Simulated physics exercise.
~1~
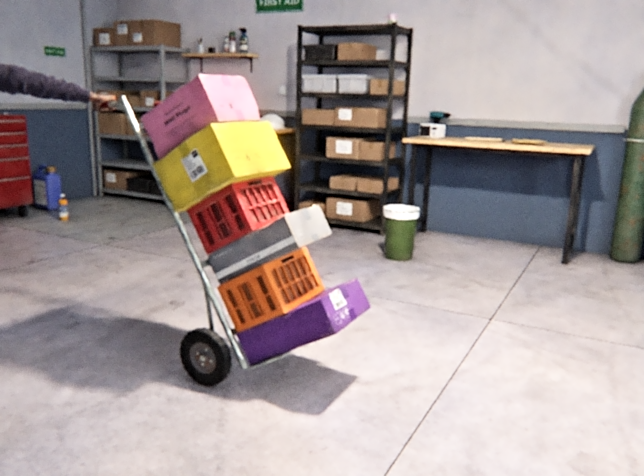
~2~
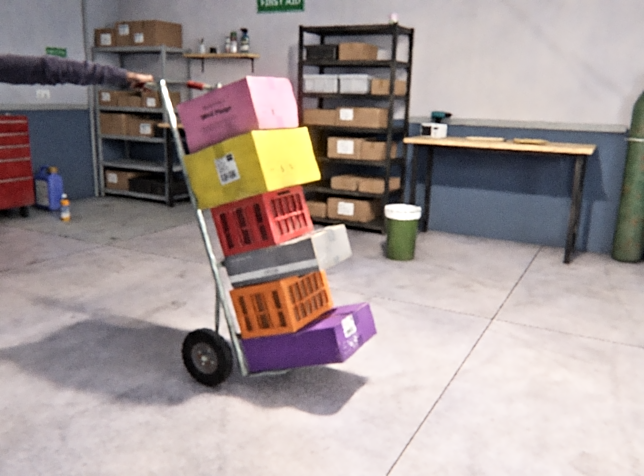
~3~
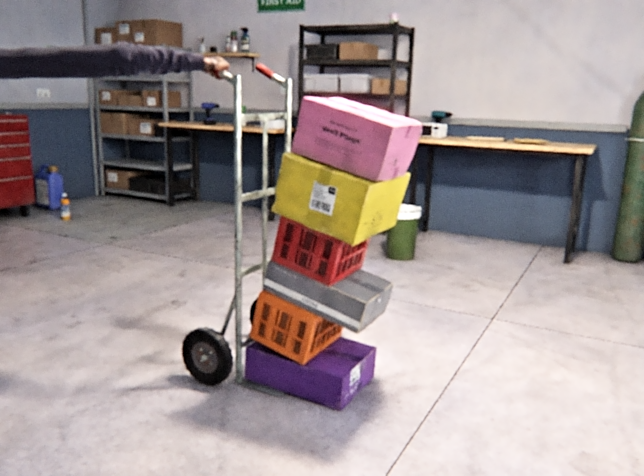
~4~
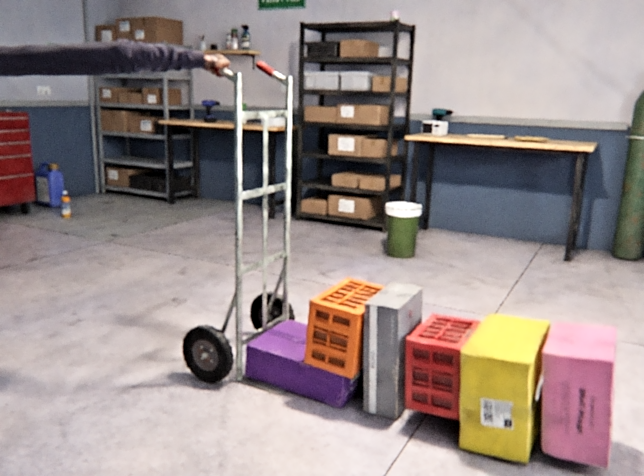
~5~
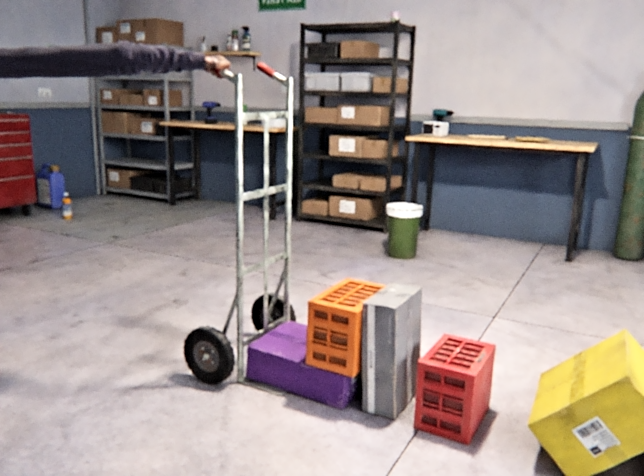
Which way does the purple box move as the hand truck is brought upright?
The purple box moves down as the hand truck comes upright.
